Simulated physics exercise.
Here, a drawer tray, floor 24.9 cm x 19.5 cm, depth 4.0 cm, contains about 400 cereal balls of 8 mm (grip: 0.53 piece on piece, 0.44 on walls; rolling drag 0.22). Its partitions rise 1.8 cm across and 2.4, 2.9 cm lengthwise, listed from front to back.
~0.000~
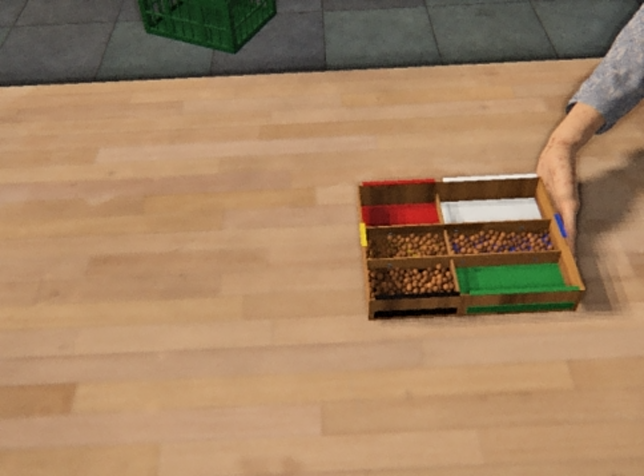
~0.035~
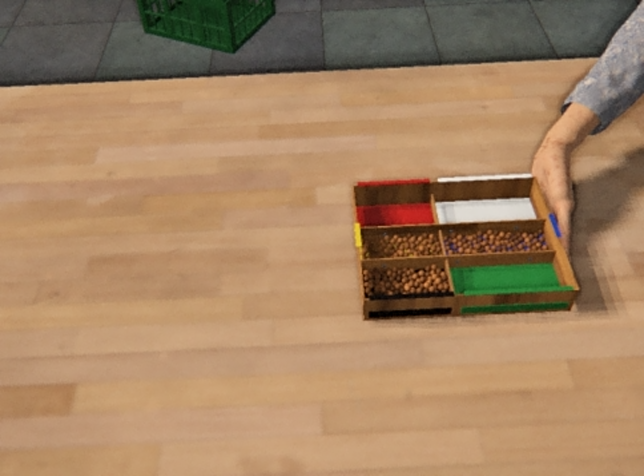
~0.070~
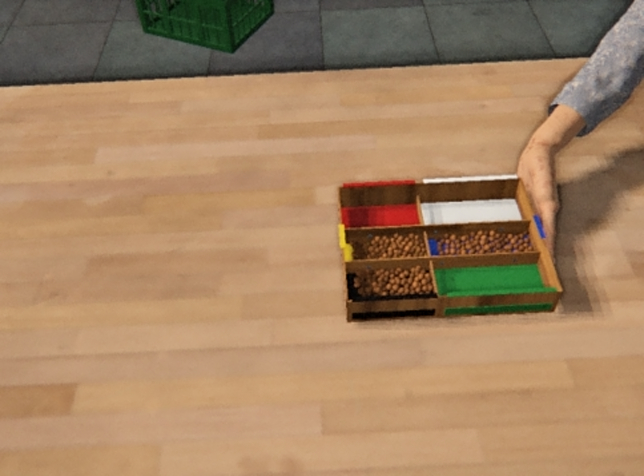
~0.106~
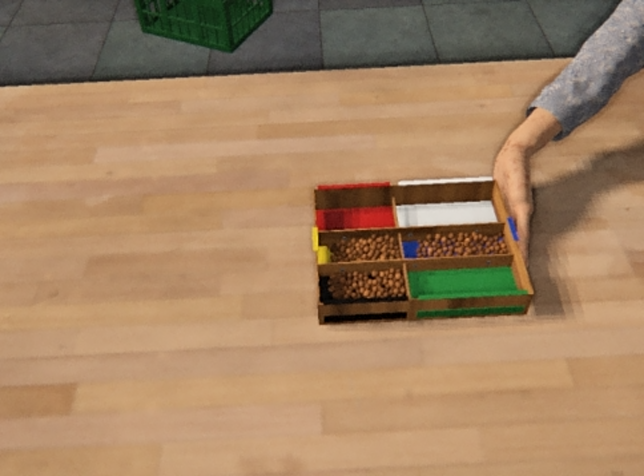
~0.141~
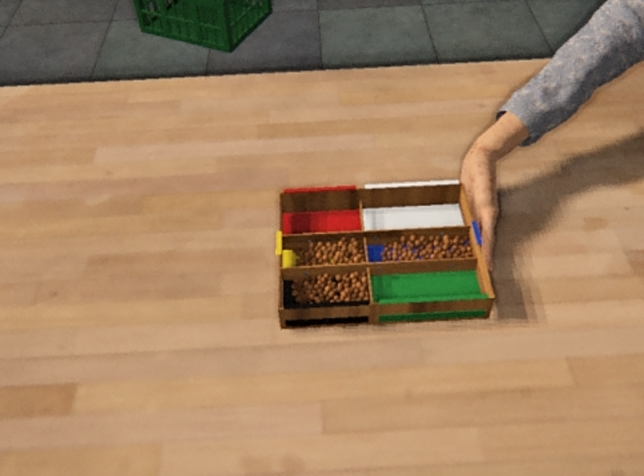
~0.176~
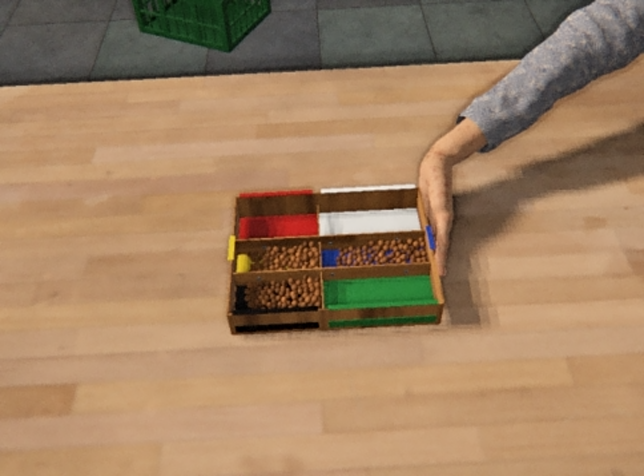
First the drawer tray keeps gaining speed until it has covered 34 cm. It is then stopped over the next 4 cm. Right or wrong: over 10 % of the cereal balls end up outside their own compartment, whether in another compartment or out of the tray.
Right.
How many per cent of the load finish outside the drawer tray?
I'd put it at roughly 10 percent.
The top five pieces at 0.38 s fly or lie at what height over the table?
About 14 cm above the table.
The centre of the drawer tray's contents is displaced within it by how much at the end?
Shift: Roughly 1.5 cm.
After 0.25 s, tilt 0 degrees; yellow 35 %, blue 30 %, black 35 %; 0 % away from where they began.
After 0.32 s, tilt 0 degrees; yellow 35 %, blue 30 %, black 35 %; 5 % away from where they began.
Then, at 0.38 s, tilt 0 degrees; yellow 35 %, blue 20 %, black 35 %, in the air 10 %; 20 % away from where they began.
After 0.43 s, tilt 0 degrees; yellow 35 %, blue 20 %, black 35 %, in the air 10 %; 20 % away from where they began.
At rest (1.2 s), outside 10 %, yellow 35 %, blue 20 %, black 35 %; 20 % away from where they began.
